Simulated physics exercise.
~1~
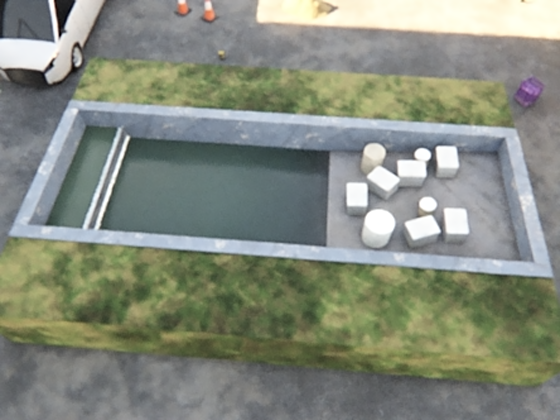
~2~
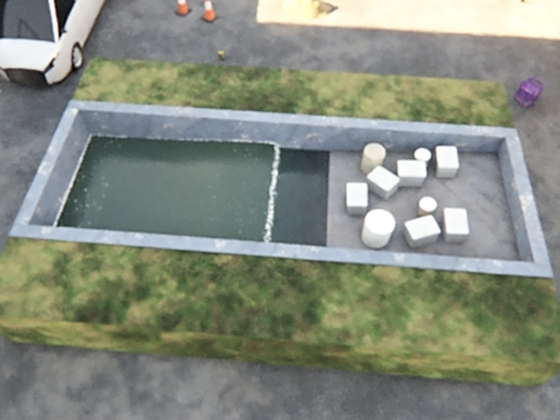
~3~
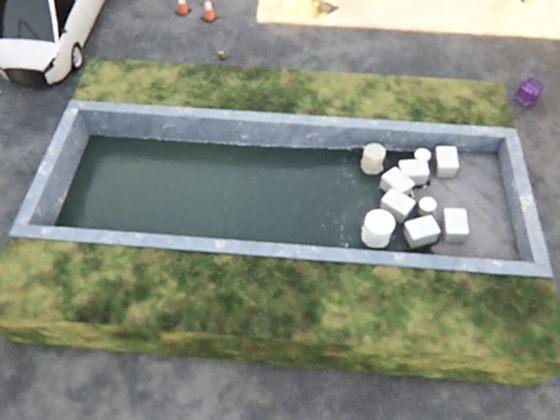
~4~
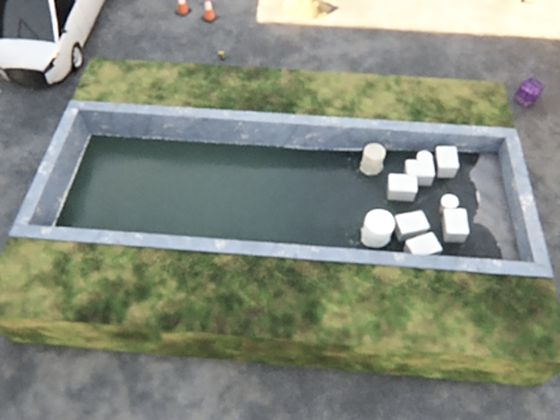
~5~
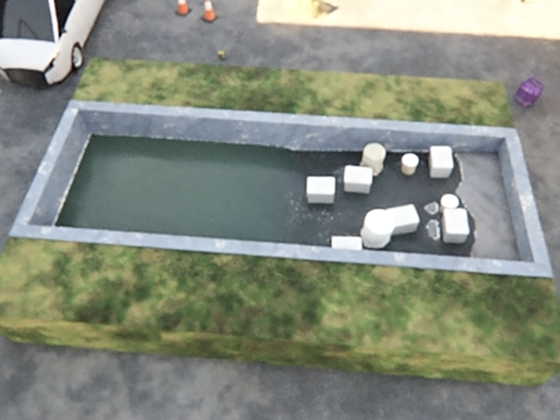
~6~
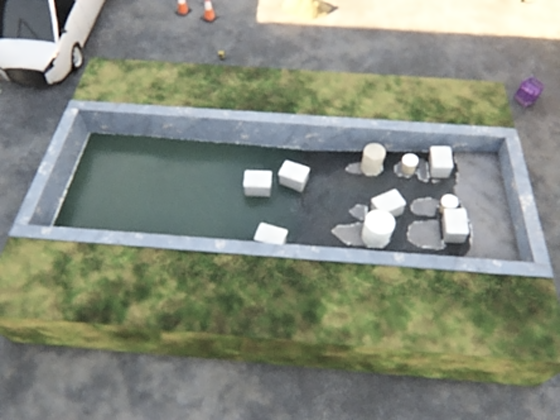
Dark green water stands at the left of a long stone-walled basin behind a pale barrier, with white blocks and cylinders on the dry grey floor at the right. The barrier is gone and the water runs right behind a foamy front. It reaches the objects, slips in among them and nudges several blocks to the right. Then the flow draws back, carrying three blocks leftward while most of the others stay near the right end. Finally those three sit well out toward the middle, and small puddles surround the rest on the wet floor.
